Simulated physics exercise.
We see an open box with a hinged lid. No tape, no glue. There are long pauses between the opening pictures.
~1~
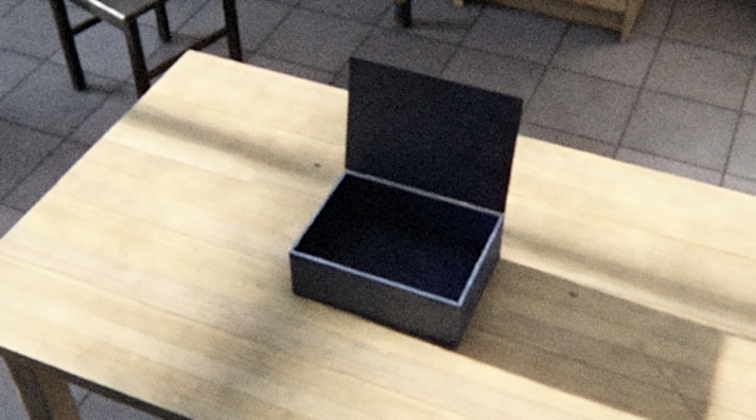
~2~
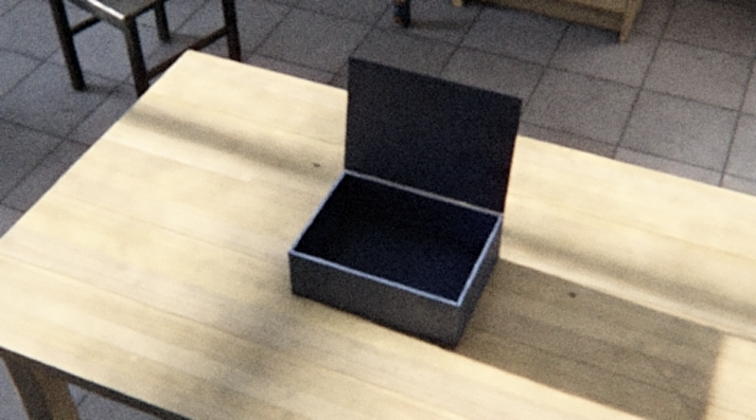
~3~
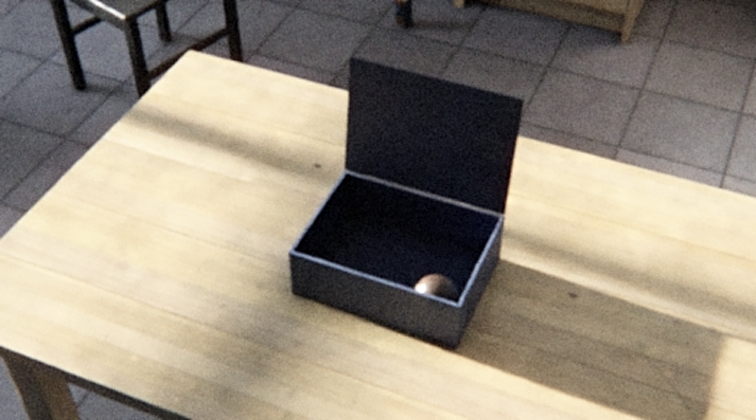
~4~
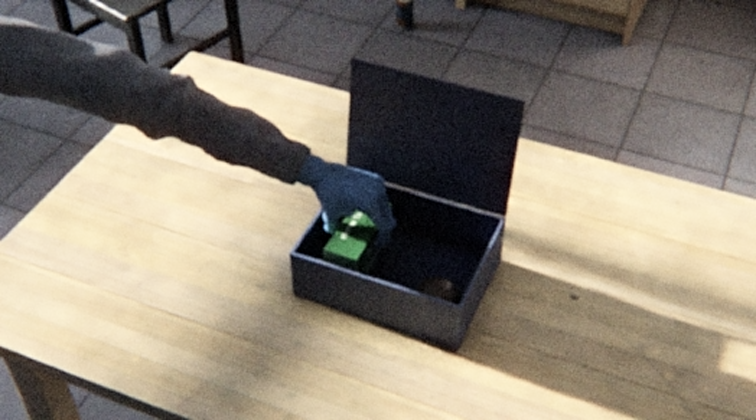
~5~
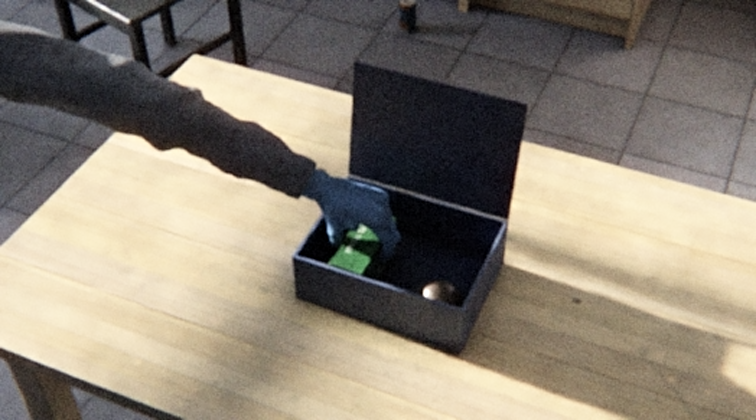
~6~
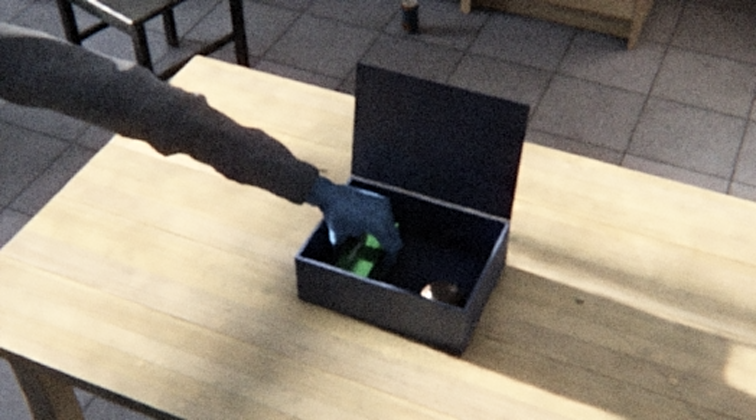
Open dark box on a wooden table, a small round object appearing inside, then a gloved hand lowering a green carton in.
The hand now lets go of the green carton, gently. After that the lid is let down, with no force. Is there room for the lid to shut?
In the end the lid shuts flat.
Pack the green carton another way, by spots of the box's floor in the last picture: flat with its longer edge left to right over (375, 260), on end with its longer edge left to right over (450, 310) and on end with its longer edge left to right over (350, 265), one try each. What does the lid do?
First, it shuts flat; second, it will not close; third, it will not close.
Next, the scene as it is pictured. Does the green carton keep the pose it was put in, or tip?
It keeps its pose.
Then, 1.30 s later than the last frame, lid 79° above the rim.
Then, 1.70 s later than the last frame, lid 48° above the rim.
Then, 2.00 s later than the last frame, lid 15° above the rim.
When it is over, lid shut; both as before. End places, in pixels of the last picture, green carton near (366, 262).
